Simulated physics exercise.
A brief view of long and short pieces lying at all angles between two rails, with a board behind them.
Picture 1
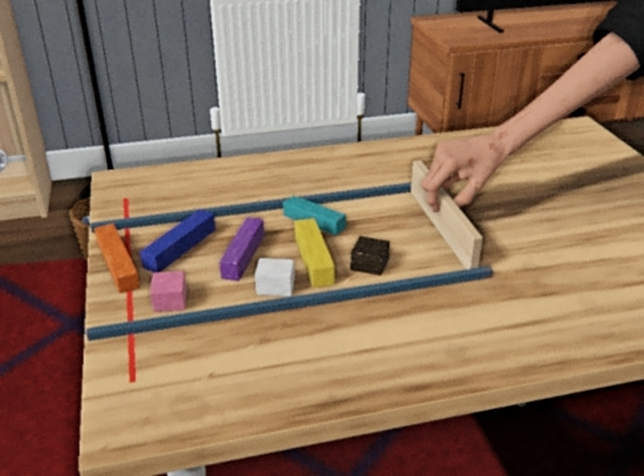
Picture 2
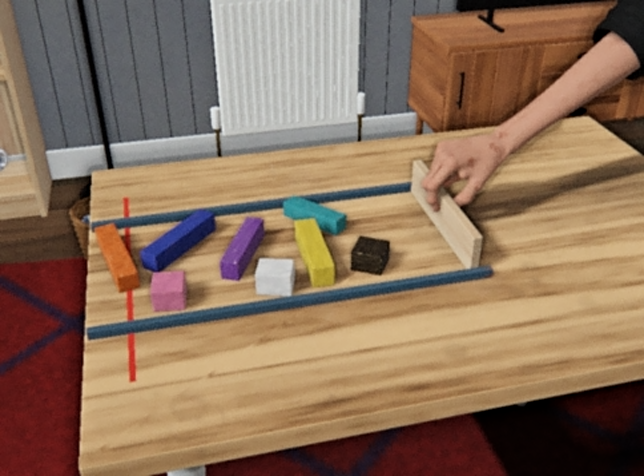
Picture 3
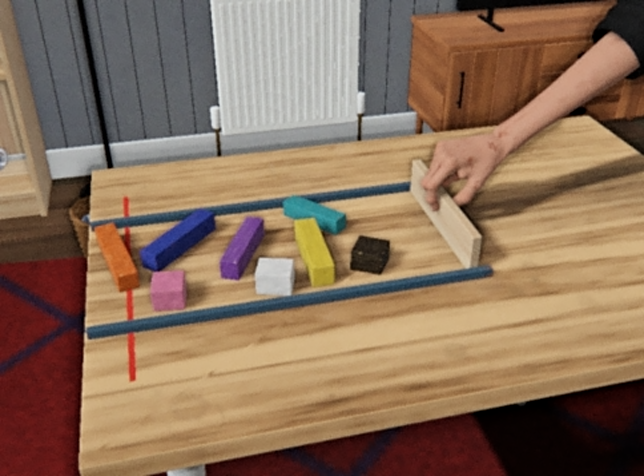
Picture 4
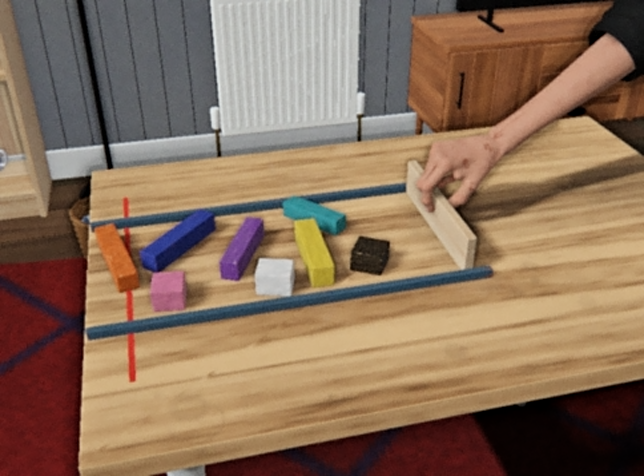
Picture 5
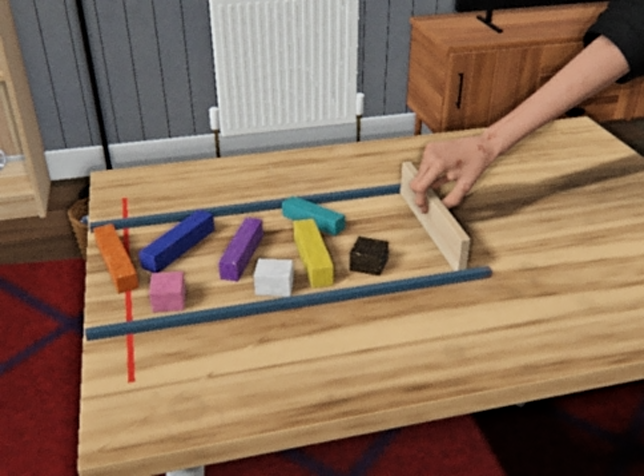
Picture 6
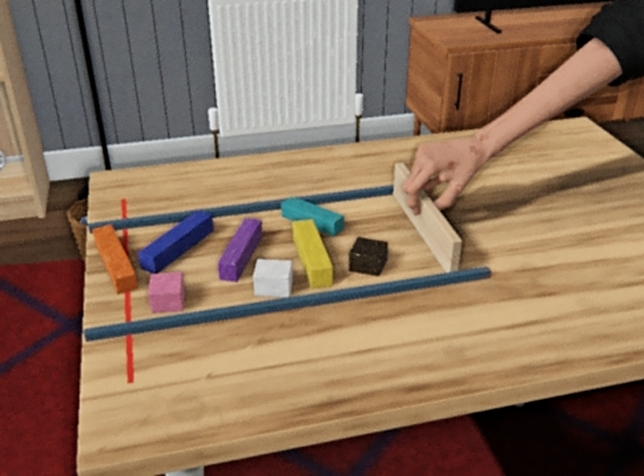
The clip shows colourful blocks and bars scattered between two blue rails on a wooden table, with a red line at left; a hand holds an upright board at right, then slides it slightly left while the pieces stay still.
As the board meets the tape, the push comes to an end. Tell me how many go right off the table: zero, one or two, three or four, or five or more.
Most likely, upwards of four will tumble down.
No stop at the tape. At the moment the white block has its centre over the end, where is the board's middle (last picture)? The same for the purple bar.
Around (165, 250), then around (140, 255).
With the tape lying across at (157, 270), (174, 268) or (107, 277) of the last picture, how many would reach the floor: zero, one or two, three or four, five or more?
Three to four; one to two; more than four.
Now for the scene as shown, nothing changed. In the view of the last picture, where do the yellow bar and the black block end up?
For the yellow bar it's (83, 283), and for the black block it's (109, 300).
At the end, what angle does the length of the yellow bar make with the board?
Out of line by around 10°.
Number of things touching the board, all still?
The count in contact is 2.
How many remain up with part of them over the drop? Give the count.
1 in all.
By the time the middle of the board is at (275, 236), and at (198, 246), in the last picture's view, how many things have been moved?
In order, the tallies are 5 and 8.
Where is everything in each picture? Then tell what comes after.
In the first picture, orange bar (116, 257); pink block (169, 292); blue bar (180, 240); board (443, 213); tape (129, 274).
In the second picture, pink block (169, 291); purple bar (243, 247).
In the third picture, blue bar (180, 239); white block (275, 277).
In the fourth picture, orange bar (116, 256); yellow bar (314, 252).
In the fifth picture, pink block (168, 292); board (432, 214).
In the sixth picture, orange bar (114, 258); pink block (167, 292); blue bar (178, 241); board (424, 216); tape (127, 274).
Early on, none off yet; orange bar at rest near (114, 258); pink block at rest near (167, 292); blue bar at rest near (178, 241).
A while later, none off yet; orange bar at rest near (114, 258); pink block moving near (158, 293); blue bar at rest near (176, 241).
Further along, none off yet; orange bar travelled a little near (86, 261); pink block leaning a little near (69, 304); blue bar travelled about its own width near (114, 247).
Finally, the number that fall off is five or more; lost, white block, purple bar, blue bar, pink block and orange bar.
